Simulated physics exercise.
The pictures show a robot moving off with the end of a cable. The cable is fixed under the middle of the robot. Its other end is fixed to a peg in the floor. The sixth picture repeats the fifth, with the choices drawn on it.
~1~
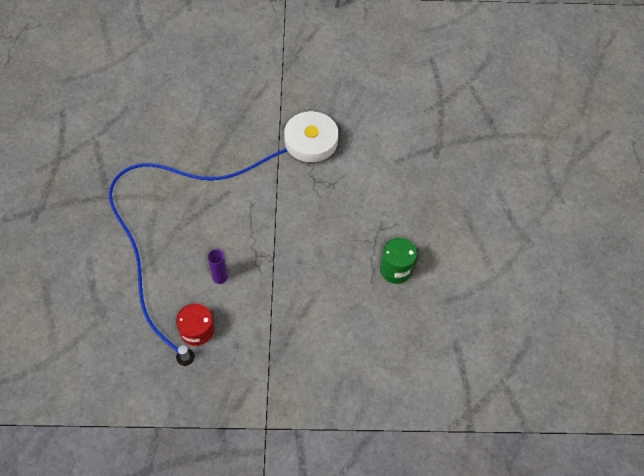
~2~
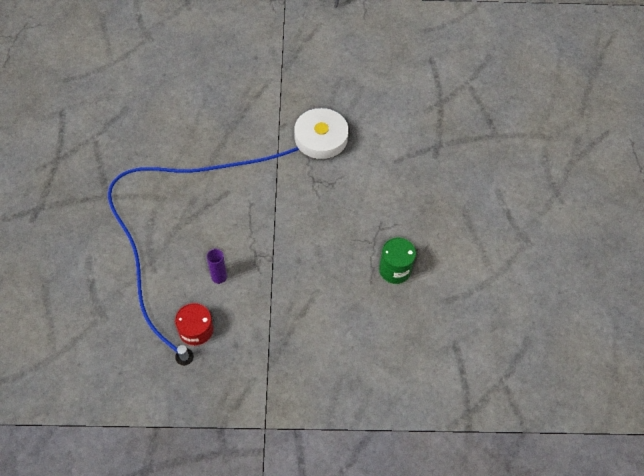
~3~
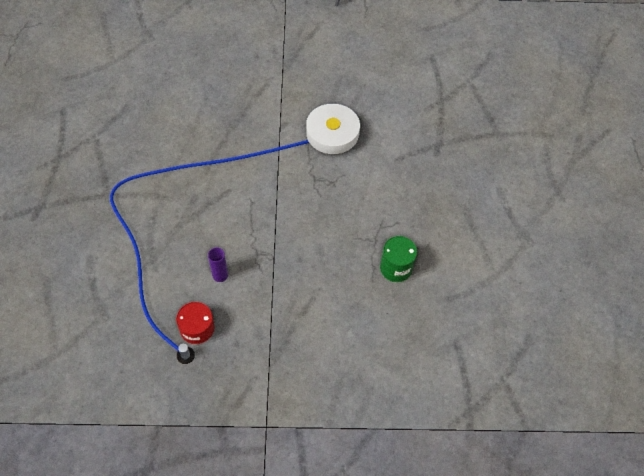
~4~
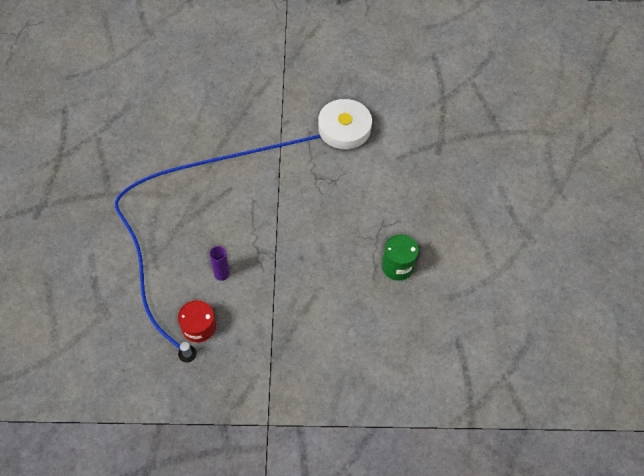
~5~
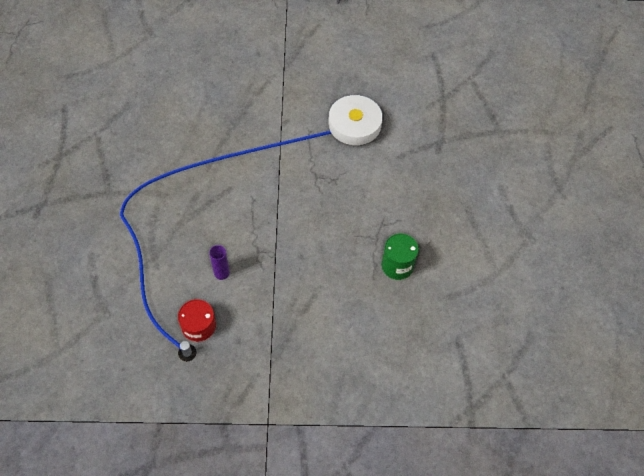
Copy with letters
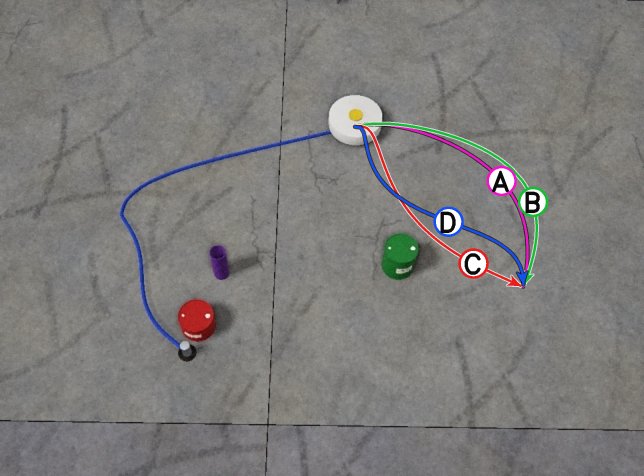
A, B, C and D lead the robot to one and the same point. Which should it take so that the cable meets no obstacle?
Everything stays clear on D.
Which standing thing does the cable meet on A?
The red tub.
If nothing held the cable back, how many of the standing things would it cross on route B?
It sweeps two.
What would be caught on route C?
It meets the green keg.
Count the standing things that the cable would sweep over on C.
It sweeps one.
On the copy, A from (355, 127) via (488, 167) to (523, 287); B from (355, 127) via (498, 158) to (524, 285); C from (355, 127) via (409, 211) to (521, 286); D from (355, 127) via (423, 211) to (523, 285).
On D. First, robot (397, 189), middle of the cable (182, 185).
Then, robot (488, 232), middle of the cable (262, 220).
Finally, robot (526, 282), middle of the cable (301, 236); nothing has been touched.
By contrast, A meets the red tub; B meets the purple post and red tub; C meets the green keg.
